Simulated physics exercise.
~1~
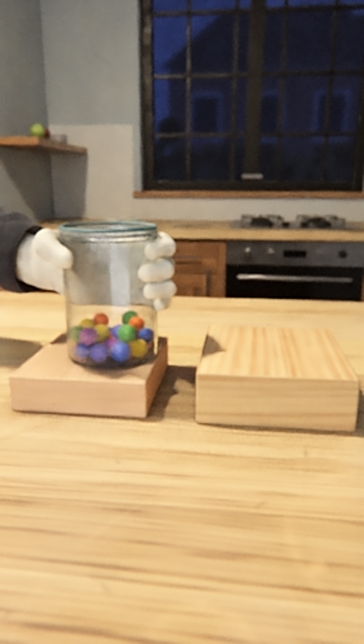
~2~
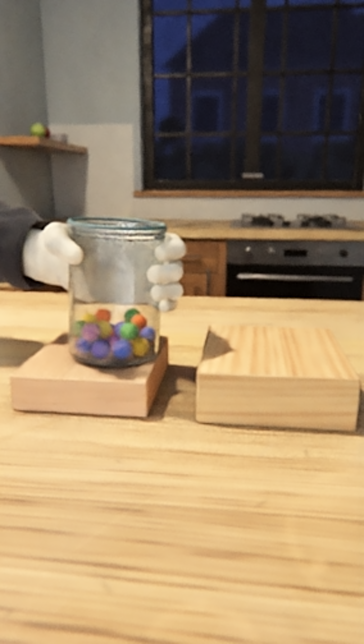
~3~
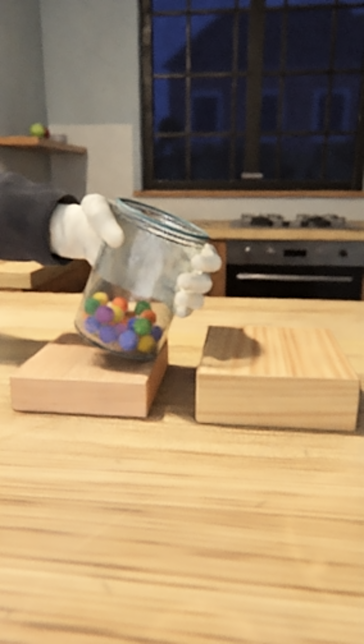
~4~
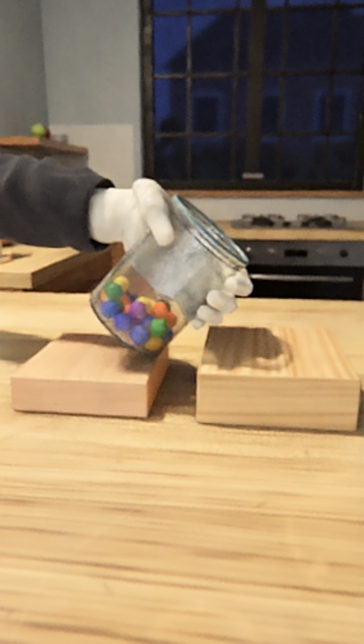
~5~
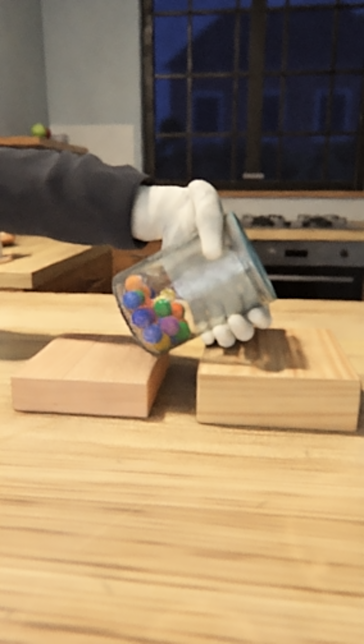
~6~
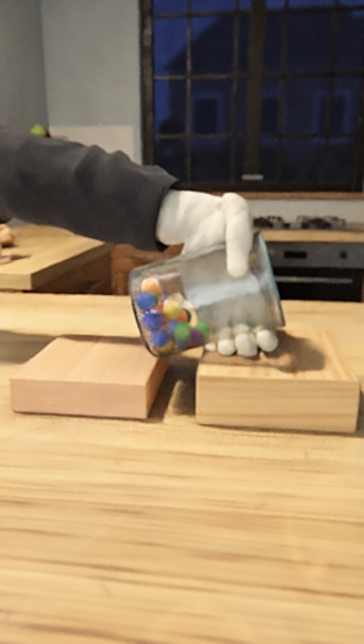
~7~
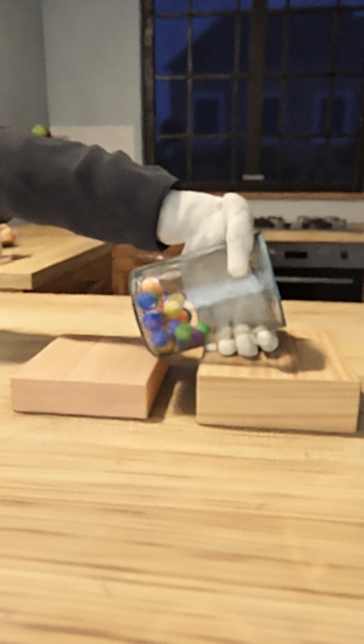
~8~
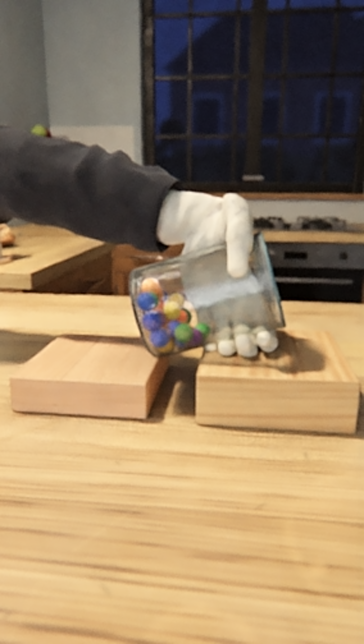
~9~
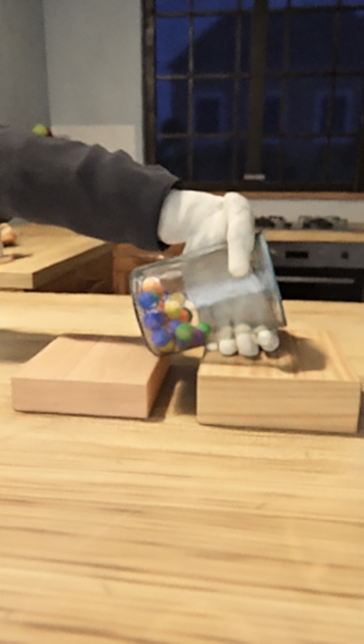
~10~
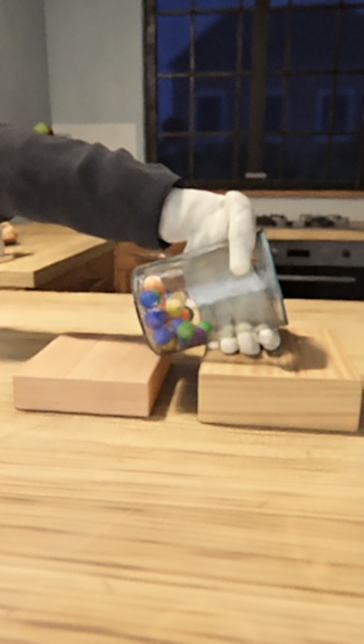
A gloved hand tips a jar of colourful balls rightward onto a wooden block, spilling none.
